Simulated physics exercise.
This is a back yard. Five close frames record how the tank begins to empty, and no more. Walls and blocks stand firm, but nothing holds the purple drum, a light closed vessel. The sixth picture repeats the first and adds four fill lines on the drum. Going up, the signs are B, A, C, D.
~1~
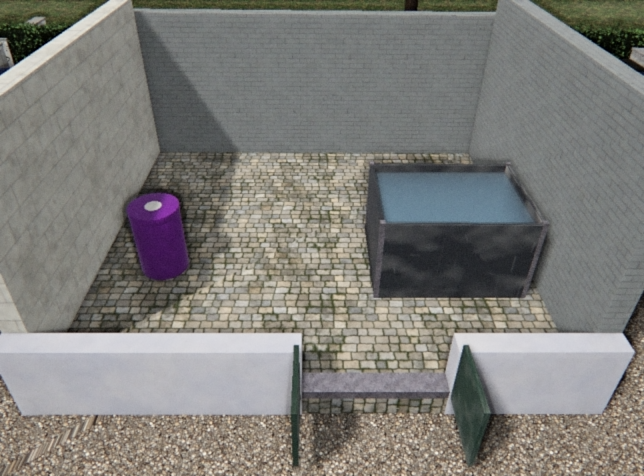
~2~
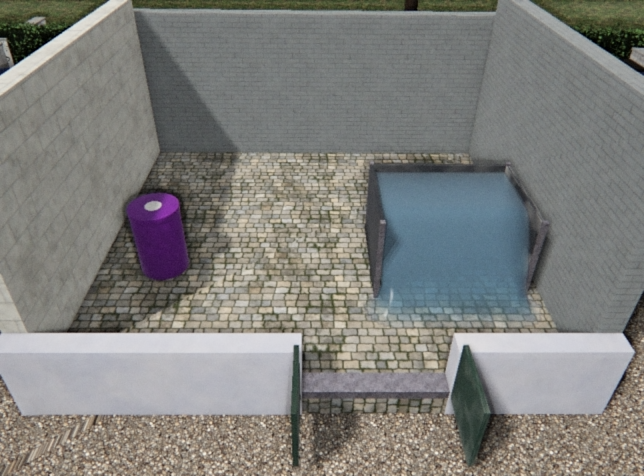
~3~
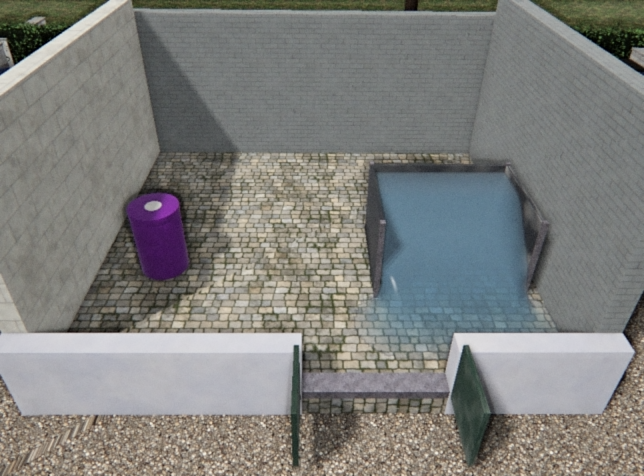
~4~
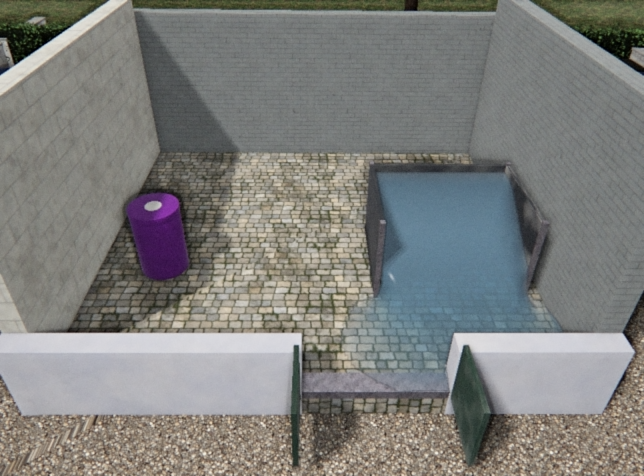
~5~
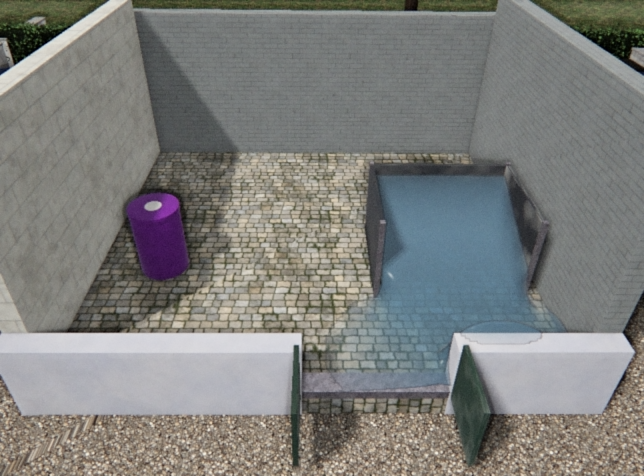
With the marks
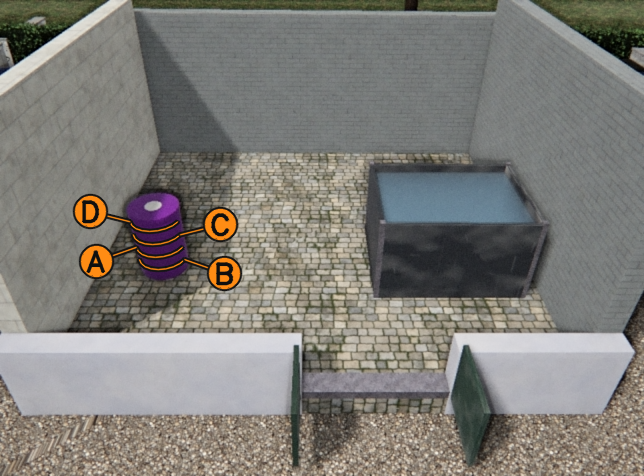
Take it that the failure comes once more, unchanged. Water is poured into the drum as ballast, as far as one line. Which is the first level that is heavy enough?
B will do.
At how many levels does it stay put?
All four.
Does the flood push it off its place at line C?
No, that is safe.
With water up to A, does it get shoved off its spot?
No, that is safe.
On the marked copy, A at (155, 257); B at (158, 269); C at (152, 244); D at (149, 231); from the bottom up B, A, C, D.
If A is chosen, it does not move.
If B is chosen, it does not move.
If C is chosen, it does not move.
If D is chosen, it does not move.
